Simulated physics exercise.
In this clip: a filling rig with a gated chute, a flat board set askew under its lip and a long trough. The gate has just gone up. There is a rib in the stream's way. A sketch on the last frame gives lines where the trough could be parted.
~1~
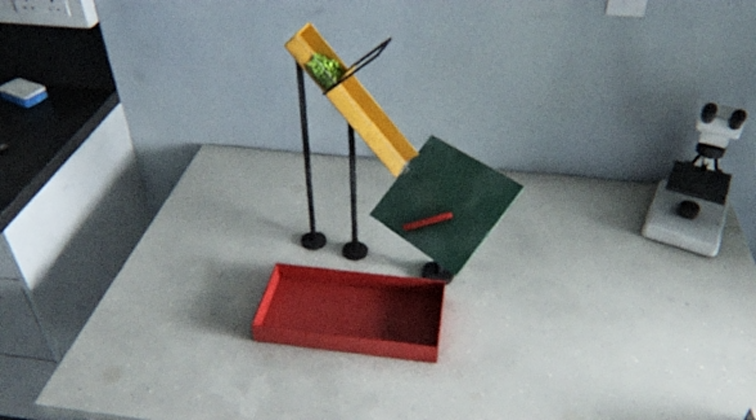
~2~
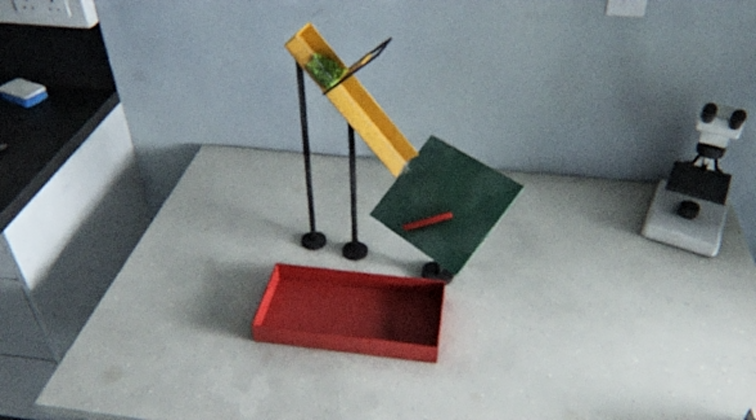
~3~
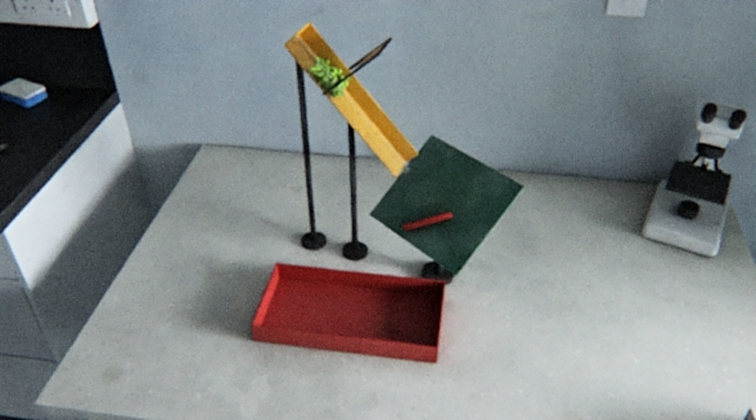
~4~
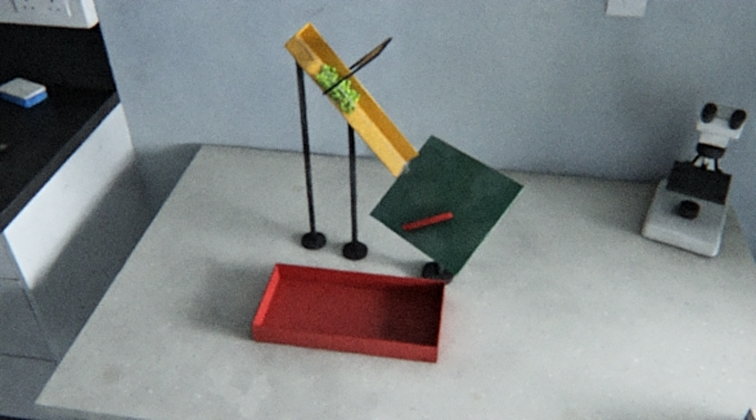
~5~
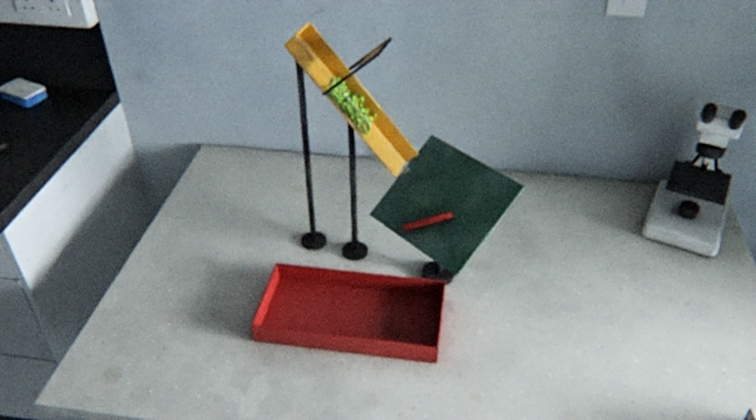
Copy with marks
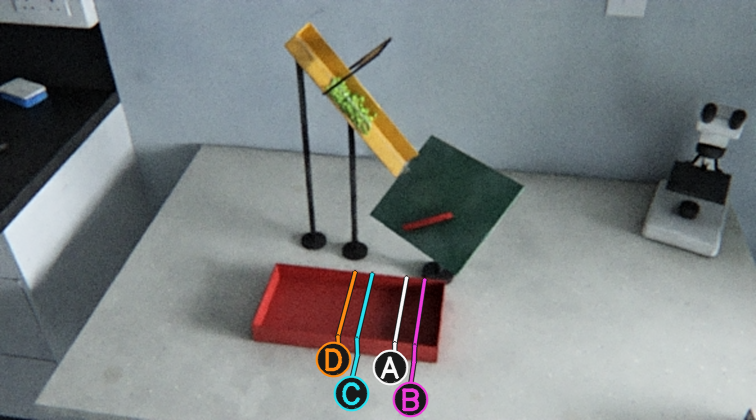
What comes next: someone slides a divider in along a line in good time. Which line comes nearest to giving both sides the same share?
Line C.
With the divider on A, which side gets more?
More lands on the left.
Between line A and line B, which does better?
That would be A.
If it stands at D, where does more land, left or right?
More lands on the right.
On the marked copy, line A crosses the front rim at (394, 342); line B crosses the front rim at (414, 345); line C crosses the front rim at (357, 338); line D crosses the front rim at (338, 335).
Choosing A, of what is caught, the larger part on the left of the divider, roughly a quarter on the right.
Choosing B, of what is caught, almost all on the left of the divider, about a tenth on the right.
Choosing C, of what is caught, roughly half on the left of the divider, roughly half on the right.
Choosing D, of what is caught, about a tenth on the left of the divider, almost all on the right.
